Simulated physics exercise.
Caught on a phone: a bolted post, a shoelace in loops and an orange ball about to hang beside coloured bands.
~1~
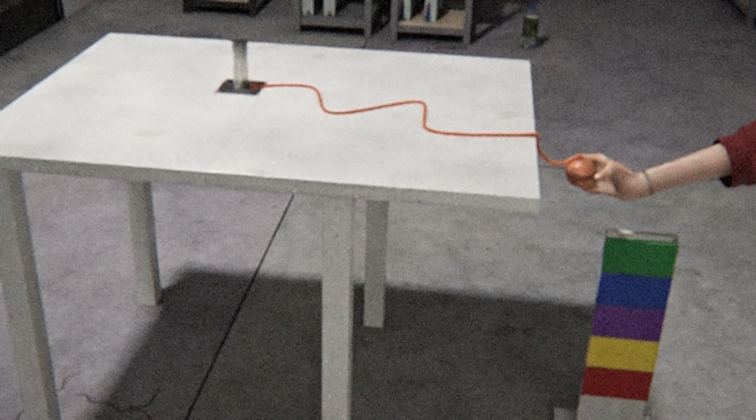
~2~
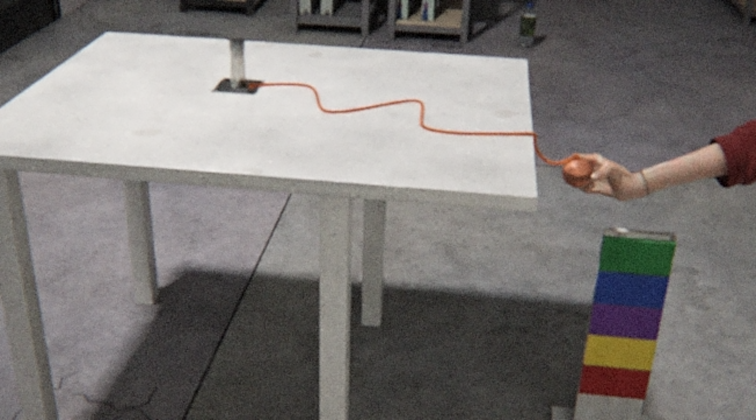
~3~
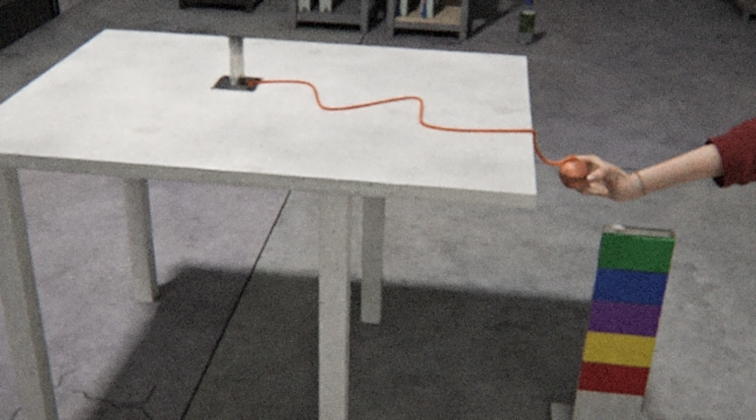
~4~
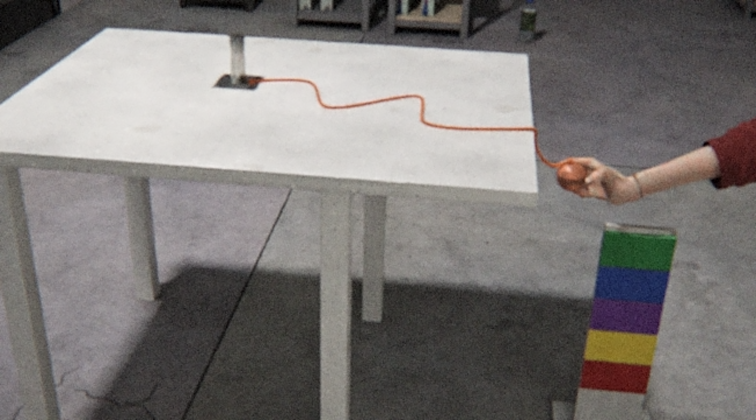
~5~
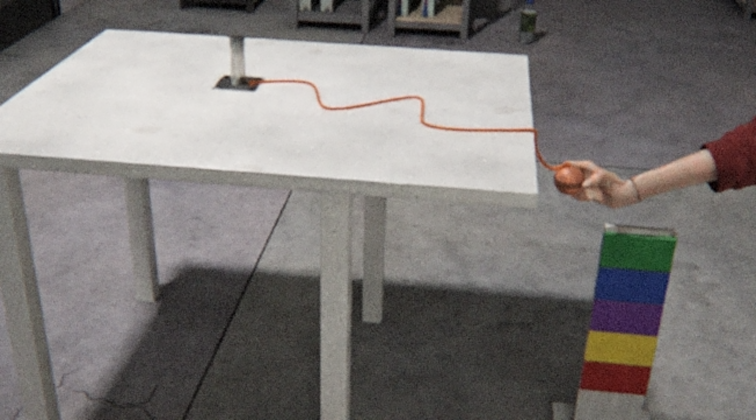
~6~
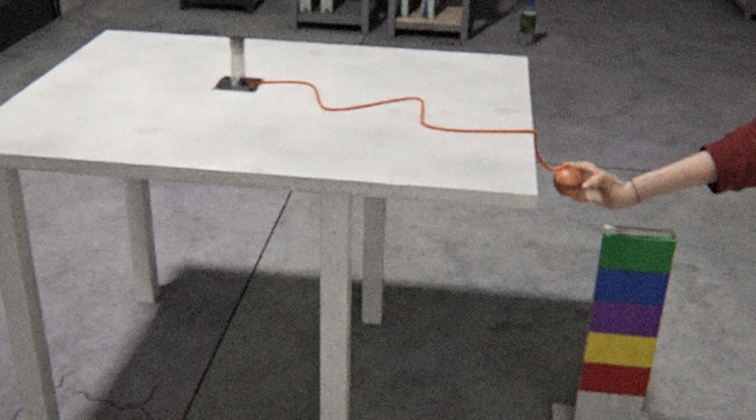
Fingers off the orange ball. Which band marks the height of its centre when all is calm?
Its middle rests at the purple band.
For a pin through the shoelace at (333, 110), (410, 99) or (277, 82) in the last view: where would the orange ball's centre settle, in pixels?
Try by try, around (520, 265), (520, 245) and (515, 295).
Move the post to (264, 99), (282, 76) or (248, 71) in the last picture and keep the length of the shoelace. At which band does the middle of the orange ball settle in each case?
It would be yellow; yellow; purple.
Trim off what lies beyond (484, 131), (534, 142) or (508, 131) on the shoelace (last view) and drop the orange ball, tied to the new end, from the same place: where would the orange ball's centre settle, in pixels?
Try by try, around (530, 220), (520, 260) and (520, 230).
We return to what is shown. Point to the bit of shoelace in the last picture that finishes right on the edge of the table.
That spot is around (422, 119).
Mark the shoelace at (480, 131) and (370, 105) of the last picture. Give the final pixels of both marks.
Near (526, 194) and (422, 109).
Soon after, ball near (511, 286); level with purple.
After that, ball near (509, 302); level with purple.
In the end, ball near (514, 303); level with purple. The purple one.
